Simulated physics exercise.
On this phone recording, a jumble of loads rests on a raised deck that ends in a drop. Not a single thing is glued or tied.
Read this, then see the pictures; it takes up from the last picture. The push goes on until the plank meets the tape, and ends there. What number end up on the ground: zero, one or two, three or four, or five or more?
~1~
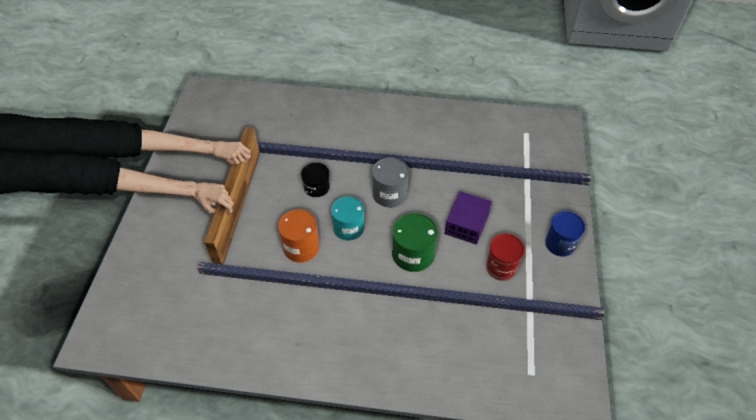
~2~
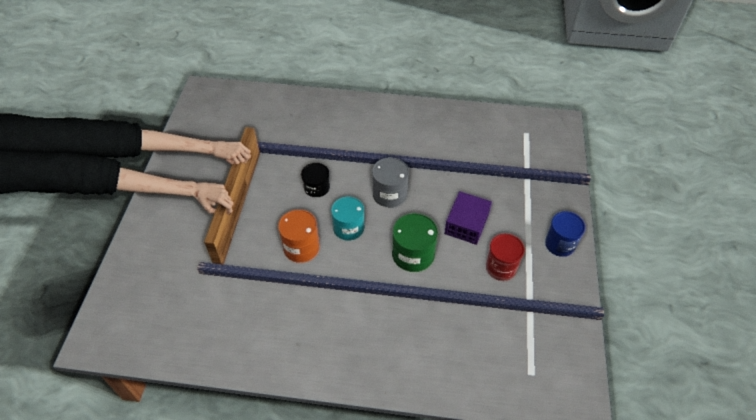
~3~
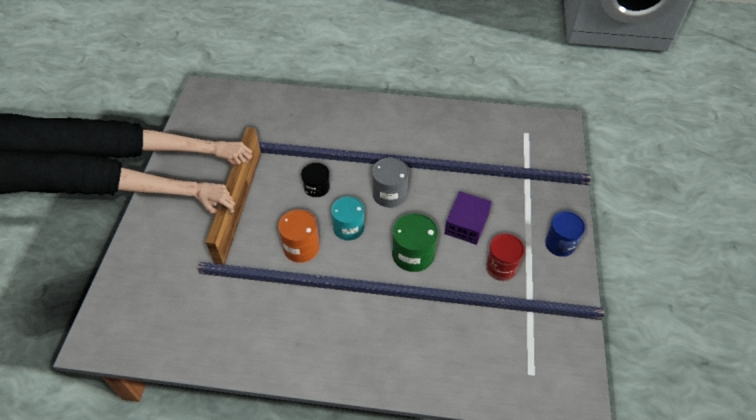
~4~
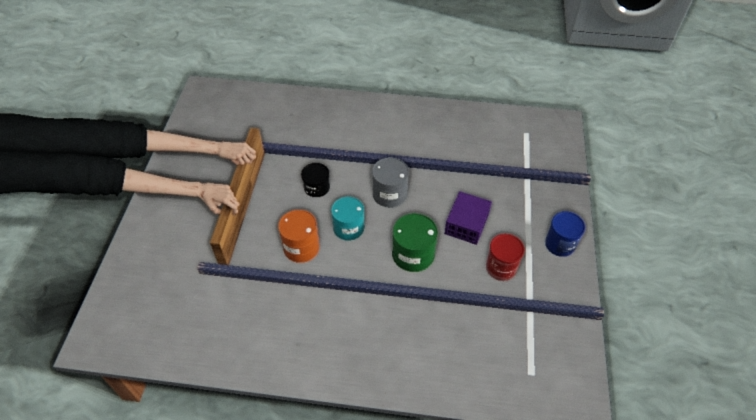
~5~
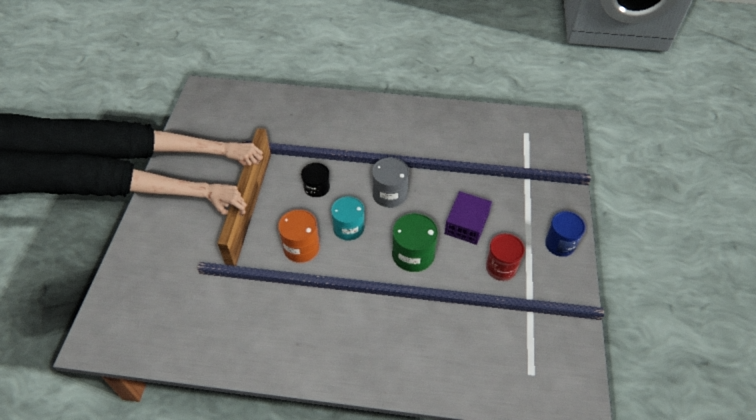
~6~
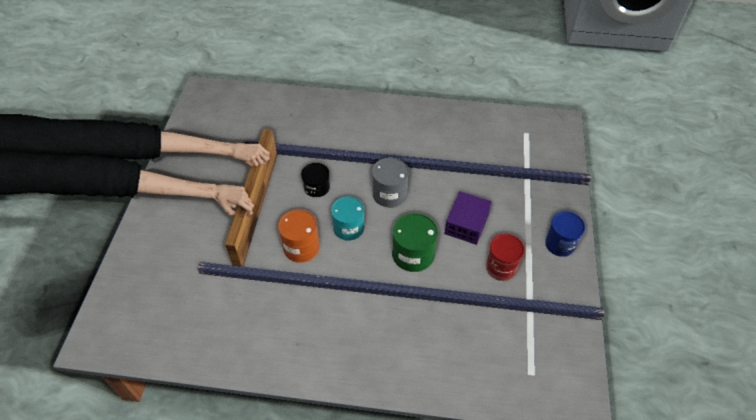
A single one or a pair drops off.
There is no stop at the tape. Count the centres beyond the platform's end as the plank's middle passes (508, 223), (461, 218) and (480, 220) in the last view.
The numbers are 0, 0 and 0.
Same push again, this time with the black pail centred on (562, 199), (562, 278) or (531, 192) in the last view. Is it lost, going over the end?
At the three spots, the black pail keeps its place, tips over and keeps its place.
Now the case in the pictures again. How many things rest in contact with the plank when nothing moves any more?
The count comes out at 3.
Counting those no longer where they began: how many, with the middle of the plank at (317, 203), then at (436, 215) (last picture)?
2 at one spot and 7 at the other.
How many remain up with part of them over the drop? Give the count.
The count would be 2.
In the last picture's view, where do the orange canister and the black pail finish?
In the last picture they sit at about (552, 267) and about (544, 203).
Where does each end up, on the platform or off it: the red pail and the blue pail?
Red pail: Stays; blue pail: Drops.
Soon after, none off yet; blue pail at rest near (564, 235); red pail at rest near (504, 258); purple crate at rest near (468, 218).
In the end, the number that fall off is one or two; gone, blue pail.
